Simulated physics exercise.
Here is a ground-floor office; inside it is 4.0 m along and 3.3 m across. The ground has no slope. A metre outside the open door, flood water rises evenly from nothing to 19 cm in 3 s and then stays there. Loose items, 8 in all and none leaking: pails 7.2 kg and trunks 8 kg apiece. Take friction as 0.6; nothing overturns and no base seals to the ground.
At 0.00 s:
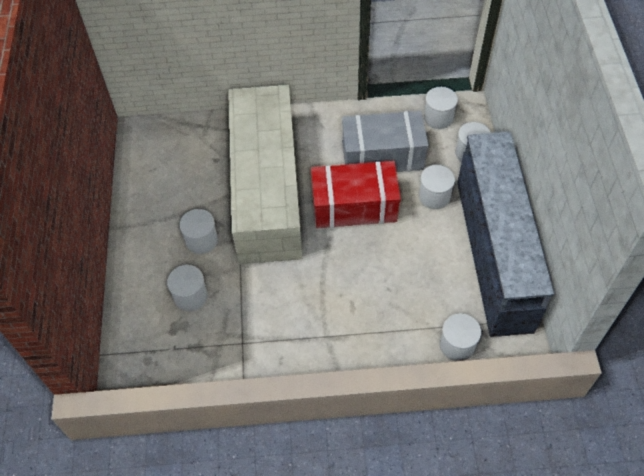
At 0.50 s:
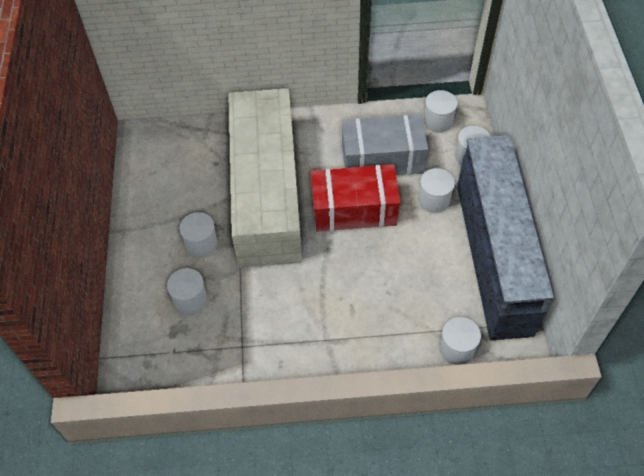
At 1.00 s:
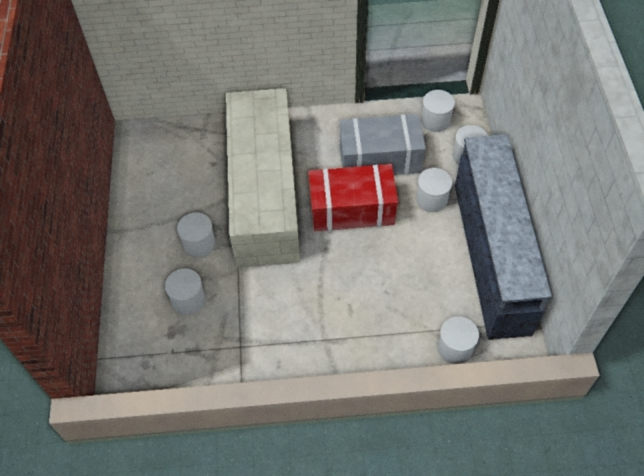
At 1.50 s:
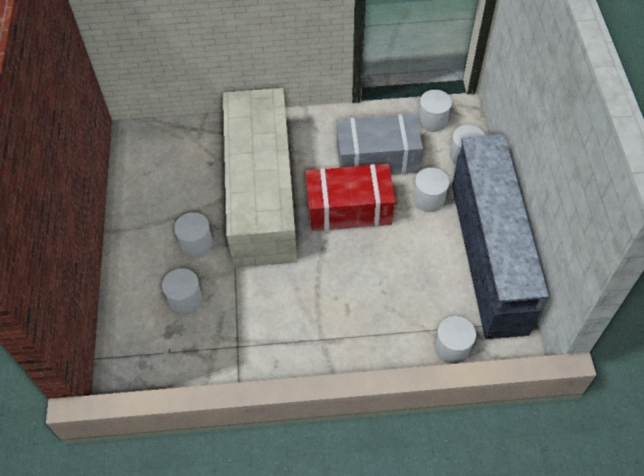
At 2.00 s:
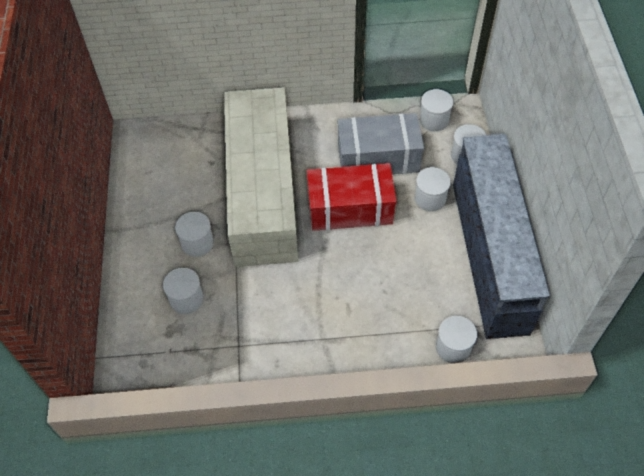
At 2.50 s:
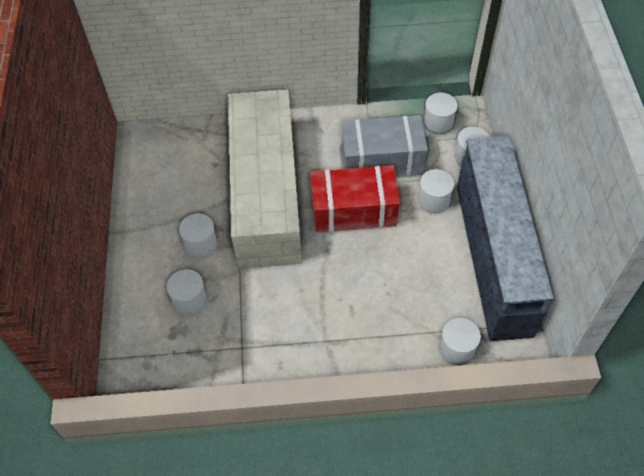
At first, a walled room seen from above holds a red trunk, a grey trunk, pale pails and two long blocks on a dry floor, with grey ground outside. Then greenish water covers the ground outside and, later, shows across the doorway at the back, while the items stay in place.
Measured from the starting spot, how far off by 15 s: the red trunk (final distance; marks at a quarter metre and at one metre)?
The red trunk ends far away.
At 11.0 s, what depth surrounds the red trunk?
Roughly 11 cm.
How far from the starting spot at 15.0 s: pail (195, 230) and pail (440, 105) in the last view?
In turn: 20 cm, 300 cm.
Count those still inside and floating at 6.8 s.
4 of them.
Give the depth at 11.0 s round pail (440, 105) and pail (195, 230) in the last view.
About 7 and 6 cm.
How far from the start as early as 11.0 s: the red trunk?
About 200 cm.
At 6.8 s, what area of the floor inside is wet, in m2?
About 8.5 m2.
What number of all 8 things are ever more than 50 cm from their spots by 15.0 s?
7 of them.
After 3.5 s the red trunk is near (354, 189), 0.0 m from its start, aground; 1 afloat.
After 6.8 s the red trunk is near (267, 356), 1.9 m from its start, afloat; 4 afloat.
After 11.0 s the red trunk is near (135, 271), 2.1 m from its start, afloat; 6 afloat.
After 15.0 s the red trunk is near (183, 110), 1.9 m from its start, afloat; 8 afloat.
